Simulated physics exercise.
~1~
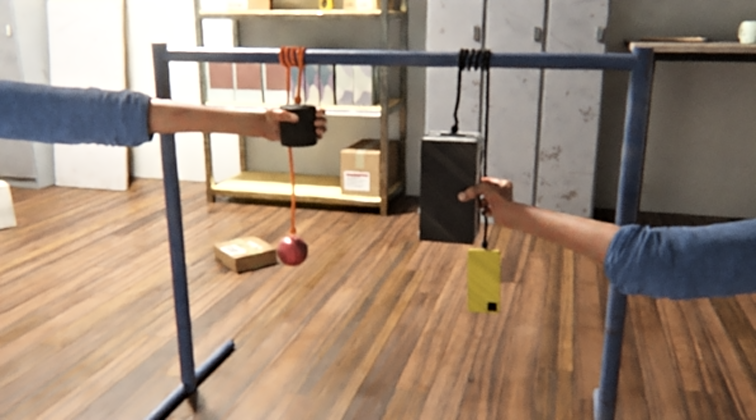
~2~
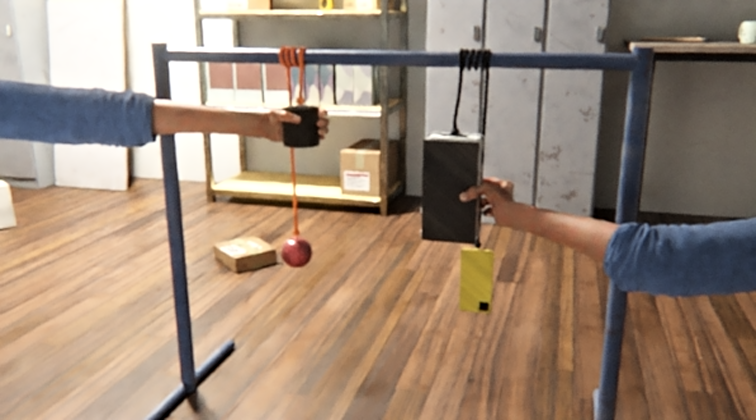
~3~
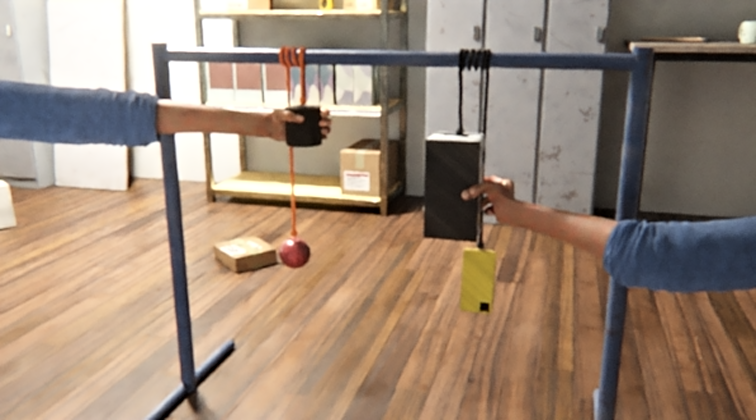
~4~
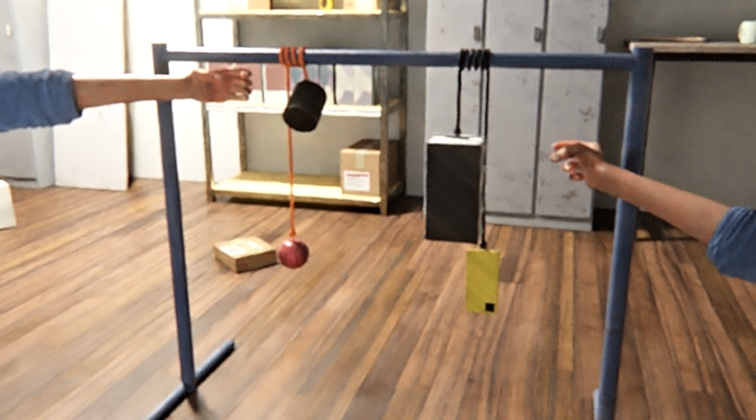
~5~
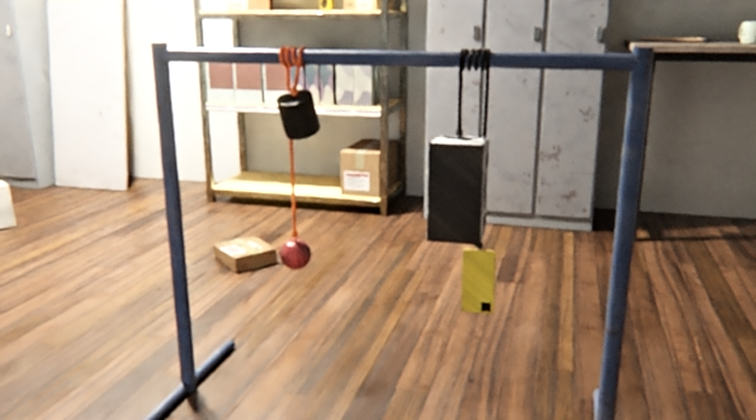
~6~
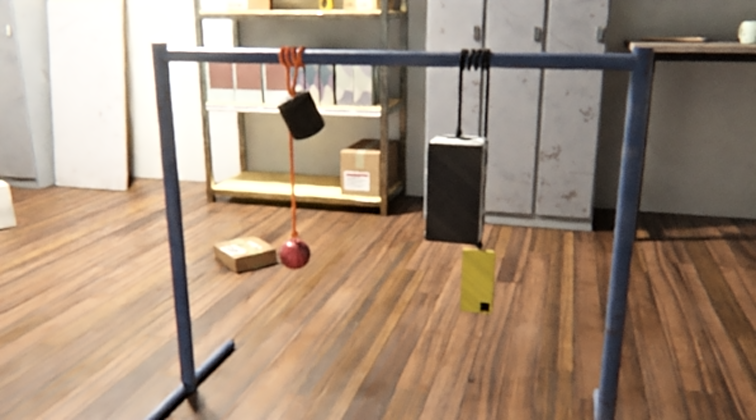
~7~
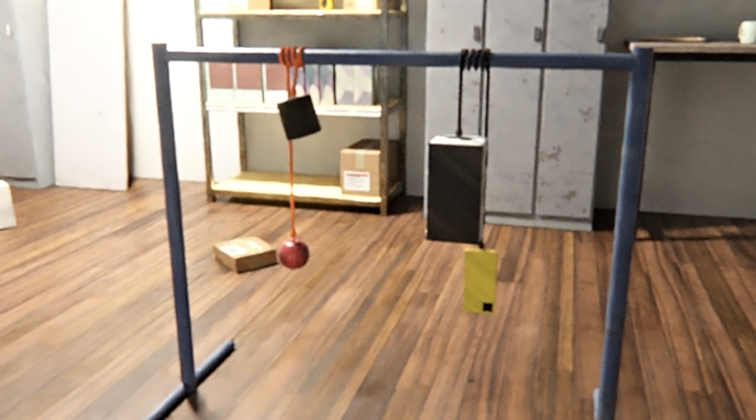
Two hands let go of objects hanging from a blue rail, and all stay hanging.
